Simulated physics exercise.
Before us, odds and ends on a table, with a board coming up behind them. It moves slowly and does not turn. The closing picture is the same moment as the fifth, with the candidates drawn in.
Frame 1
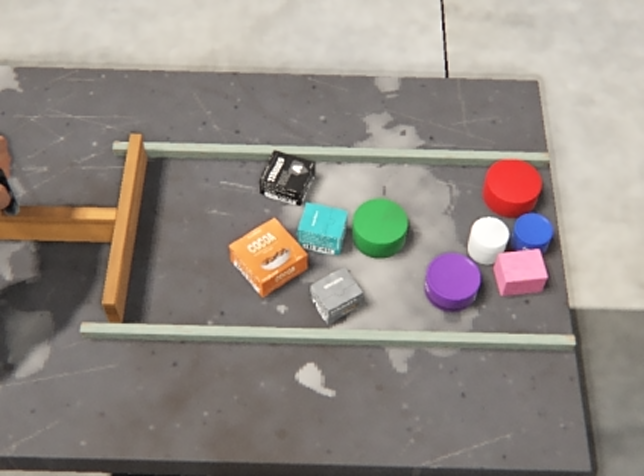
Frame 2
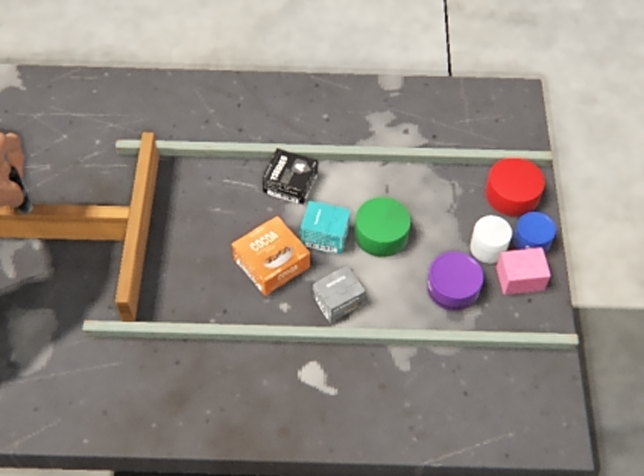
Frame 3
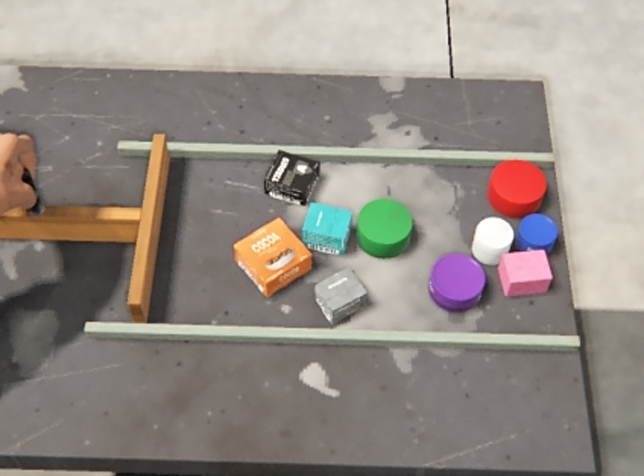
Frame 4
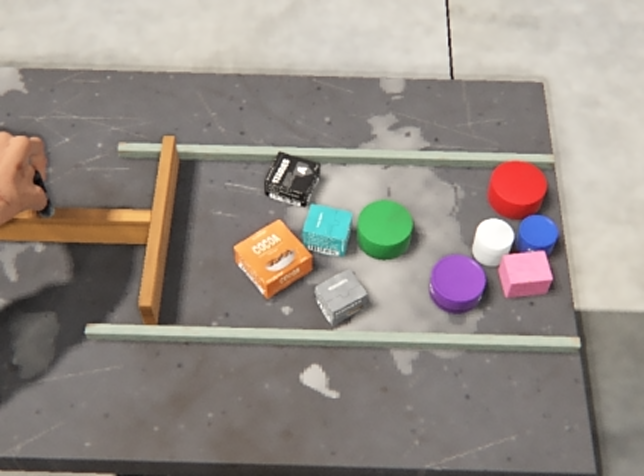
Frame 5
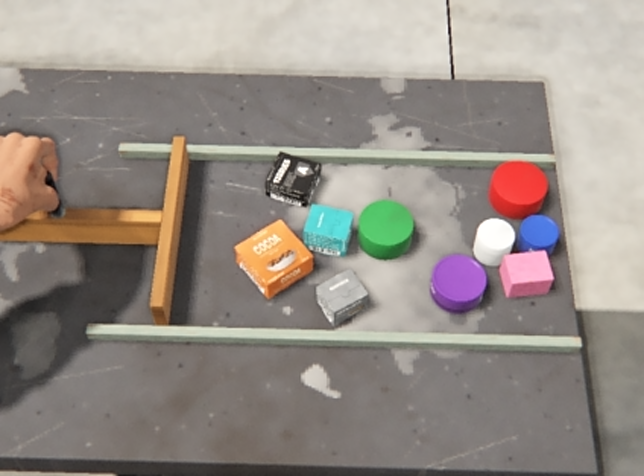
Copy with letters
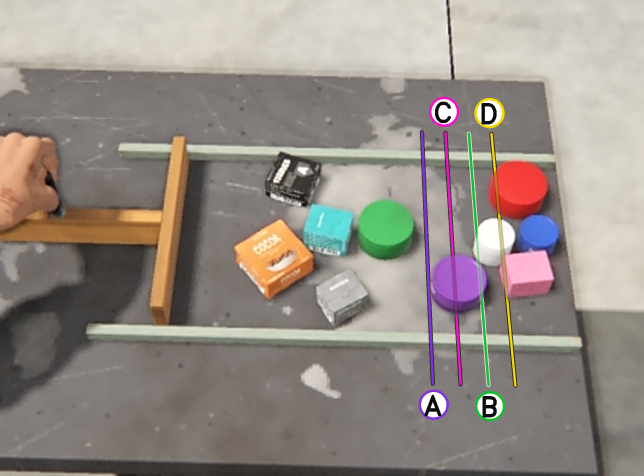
A wooden T-shaped pusher, gripped by a hand at the left edge, slides slowly and steadily rightward without turning between two pale green rails on a dark, scuffed tabletop seen from above. Ahead of it sit a black box, orange box, turquoise box, grey packet and green tin, with purple, white, blue, red and pink pieces farther right. The pusher touches none of them, and they stay in place while the view shifts very slightly.
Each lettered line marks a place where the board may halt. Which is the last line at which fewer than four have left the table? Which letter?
It can go as far as B.
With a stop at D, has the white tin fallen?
Yes.
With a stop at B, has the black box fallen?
No.
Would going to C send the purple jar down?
No.
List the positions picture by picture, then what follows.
Purple jar (452, 283); pink block (520, 273); red tin (512, 189), in the first frame.
Board (135, 212); turquoise box (326, 228), in the second frame.
Board (148, 214); grey packet (341, 296), in the third frame.
Board (158, 216); green tin (384, 230), in the fourth frame.
Board (168, 216); blue jar (537, 238); purple jar (458, 285); pink block (526, 275), in the fifth frame.
On the marked copy, A at (427, 247); B at (478, 249); C at (452, 248); D at (502, 249).
Following B. Soon after the start, board (280, 219); black box (313, 178); grey packet (346, 301).
Later, board (393, 222); blue jar (549, 237); pink block (529, 278).
In the end, board (478, 224); blue jar over the edge; pink block over the edge; two fallen.
As for the rest, A is within the limit but short; C is within the limit but short; D drops six.
